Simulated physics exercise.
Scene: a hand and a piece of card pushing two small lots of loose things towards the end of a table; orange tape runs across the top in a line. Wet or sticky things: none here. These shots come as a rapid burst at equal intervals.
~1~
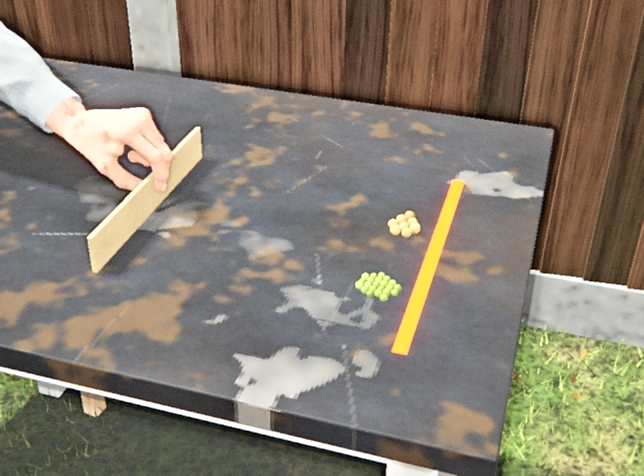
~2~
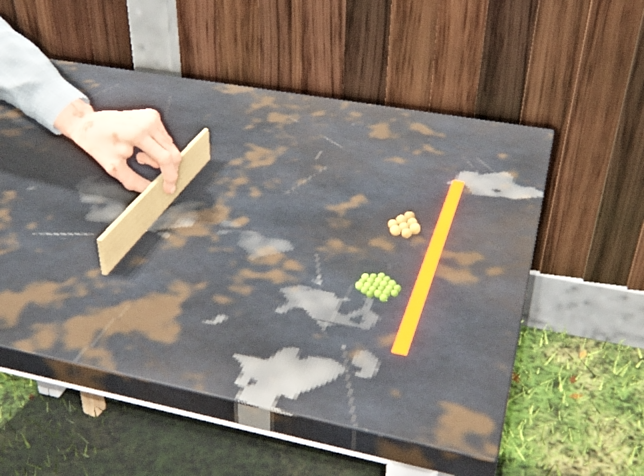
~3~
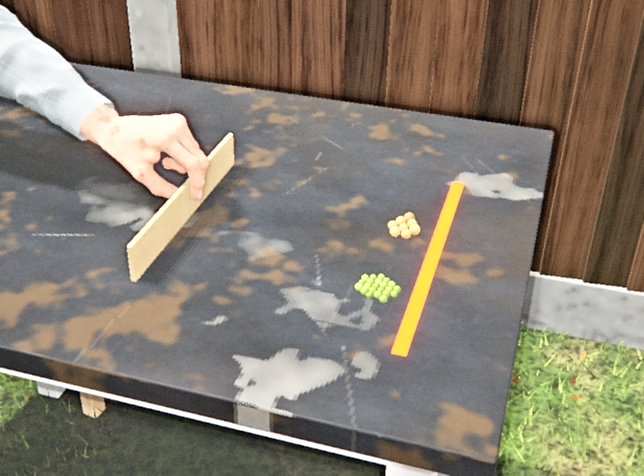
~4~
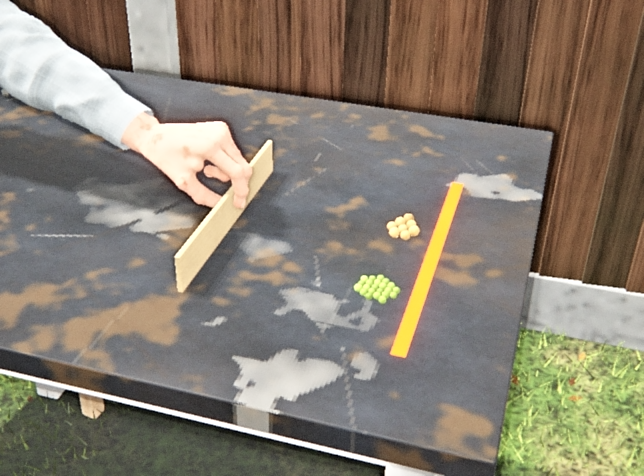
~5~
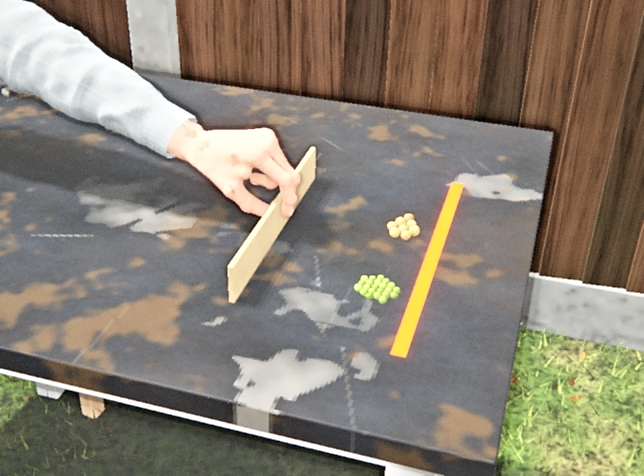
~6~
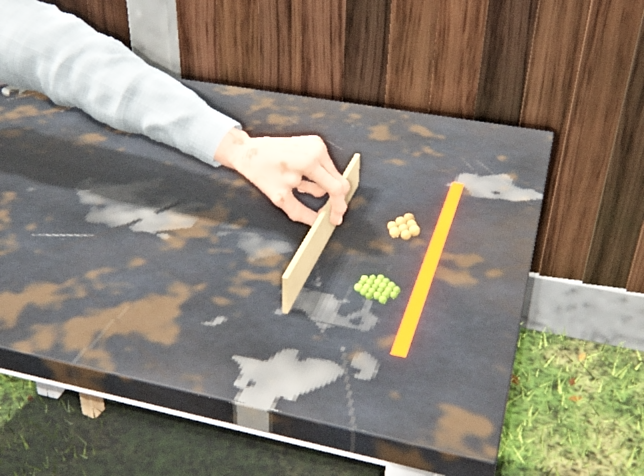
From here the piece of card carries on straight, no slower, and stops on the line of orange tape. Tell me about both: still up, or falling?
Result: The nearer handful spills in part. The farther handful spills in part.
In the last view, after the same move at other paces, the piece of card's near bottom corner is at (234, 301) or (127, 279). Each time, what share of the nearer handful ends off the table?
First pace 100 %, second pace 0 %.
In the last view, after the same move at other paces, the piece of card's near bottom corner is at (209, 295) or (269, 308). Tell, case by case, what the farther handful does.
One way it is partly lost below; the other way it is partly lost below.
Then, 0.08 s later than the last frame, piece of card still moving, near (395, 221); nearer handful all on the table, its front near (411, 284); farther handful all on the table, its front near (430, 234).
Then, 0.18 s later than the last frame, piece of card stopped at the orange tape; nearer handful all on the table, its front near (511, 273); farther handful all on the table, its front near (548, 254).
Then, 0.46 s later than the last frame, piece of card stopped at the orange tape; nearer handful every one over the edge; farther handful every one over the edge.
When it is over, piece of card stopped at the orange tape; nearer handful every one over the edge; farther handful every one over the edge.
